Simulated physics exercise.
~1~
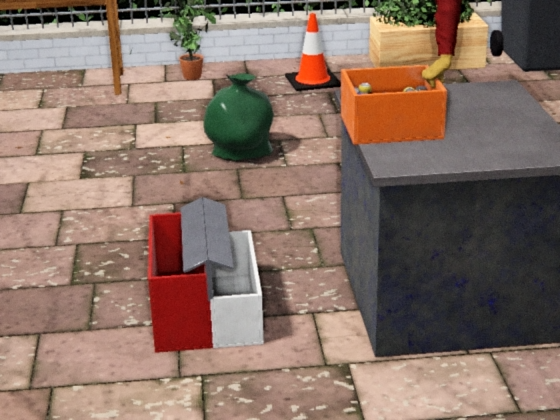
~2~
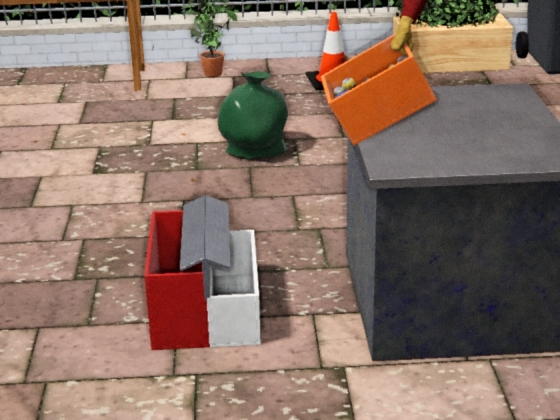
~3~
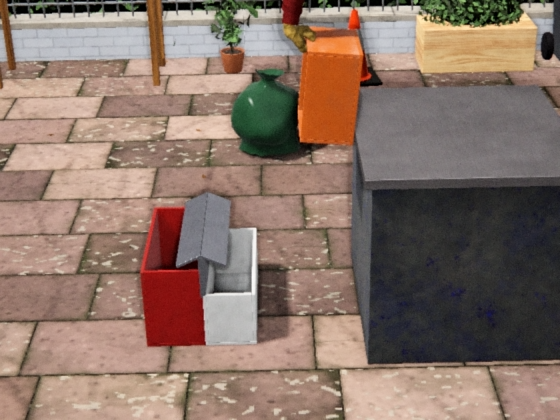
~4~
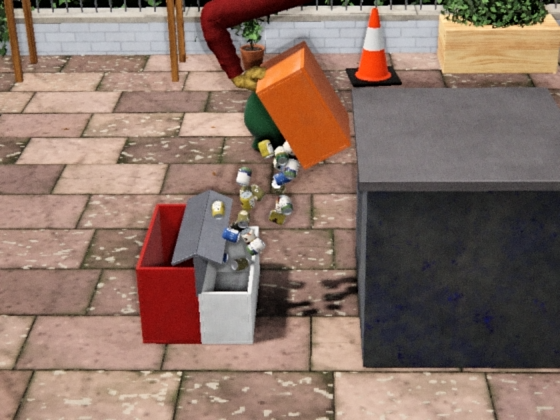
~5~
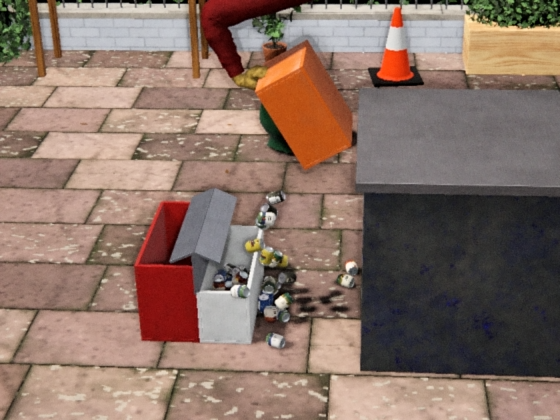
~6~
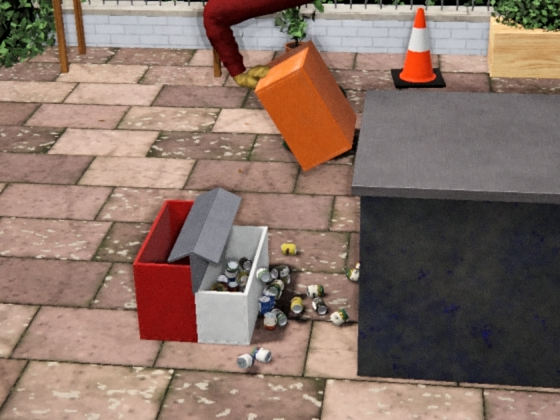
The video shows a worker tipping an orange crate of small cans off a dark bench above a white tub and a red box topped by a grey roof-shaped splitter. The cans pour out, some landing in the white tub and others scattering on the paving beside it.
